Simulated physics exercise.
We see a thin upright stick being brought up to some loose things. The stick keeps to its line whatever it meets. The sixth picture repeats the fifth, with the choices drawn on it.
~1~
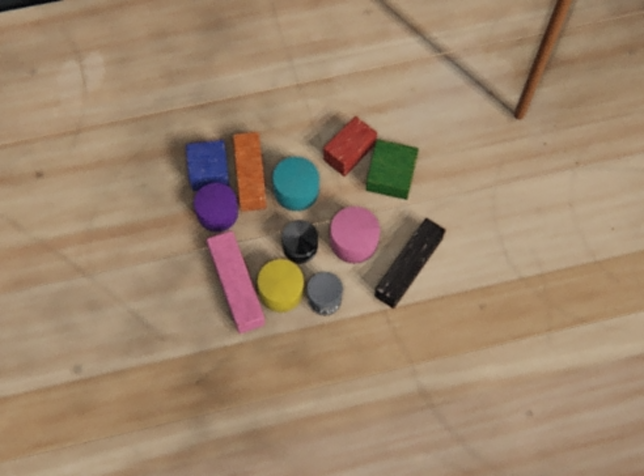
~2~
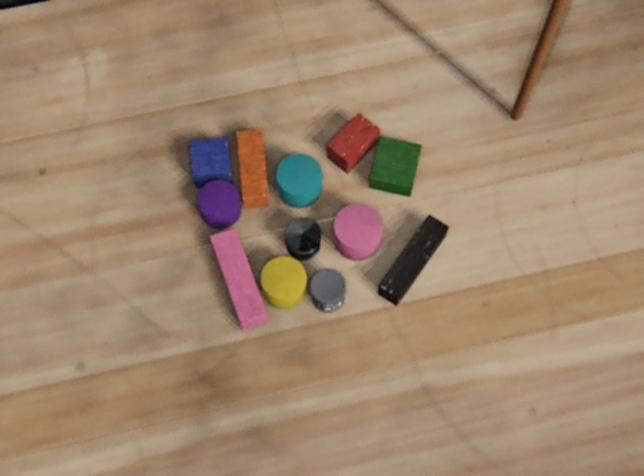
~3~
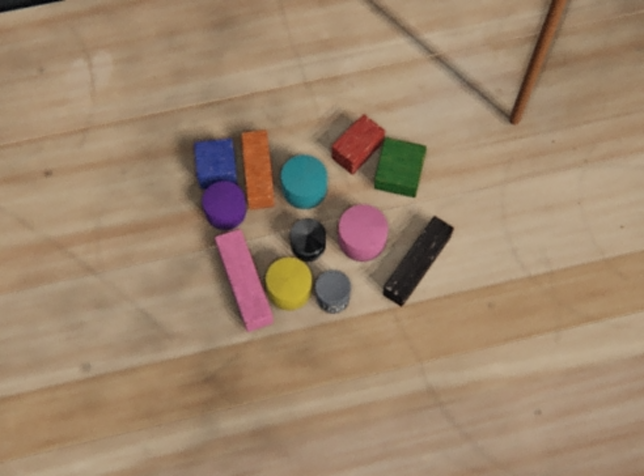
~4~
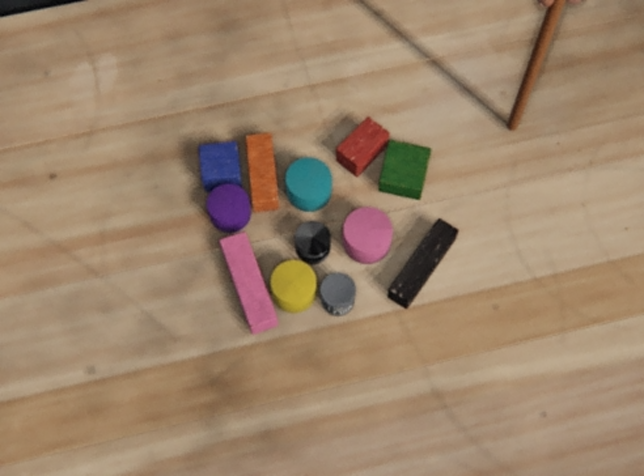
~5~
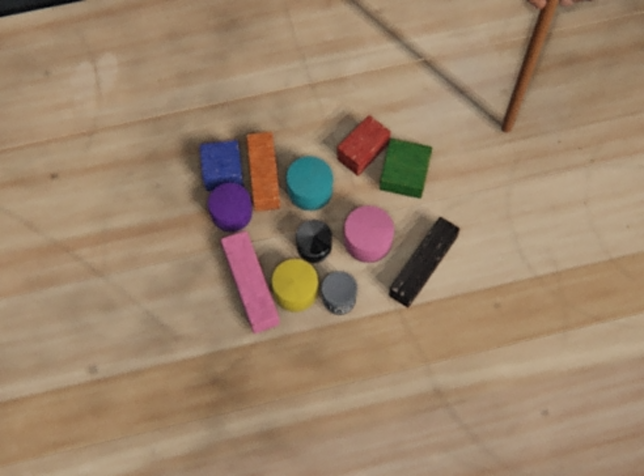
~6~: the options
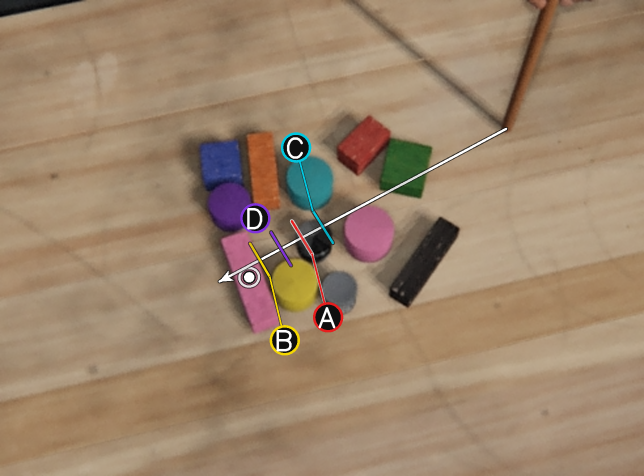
A thin brown stick edges slightly down and left toward colourful blocks and cylinders on wood.
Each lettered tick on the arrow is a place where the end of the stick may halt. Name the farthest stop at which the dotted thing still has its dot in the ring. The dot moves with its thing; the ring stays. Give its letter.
As far as tick B.
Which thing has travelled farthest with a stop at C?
The green block.
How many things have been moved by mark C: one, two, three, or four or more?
Two.
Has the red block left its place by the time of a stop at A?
Yes.
On the marked copy, A at (302, 238); B at (260, 260); C at (322, 227); D at (281, 249); the arrow from (506, 129) to (219, 281); the white dot at (249, 278).
Taking B. A third of the way, foot of the stick (421, 175); green block (392, 171).
Two thirds of the way, foot of the stick (333, 222); green block (362, 170); red block (350, 136).
When it is over, foot of the stick (260, 261); green block (362, 170); red block (350, 136); the dot is still in its ring.
As for the rest, A keeps the dot in but is short; C keeps the dot in but is short; D keeps the dot in but is short.
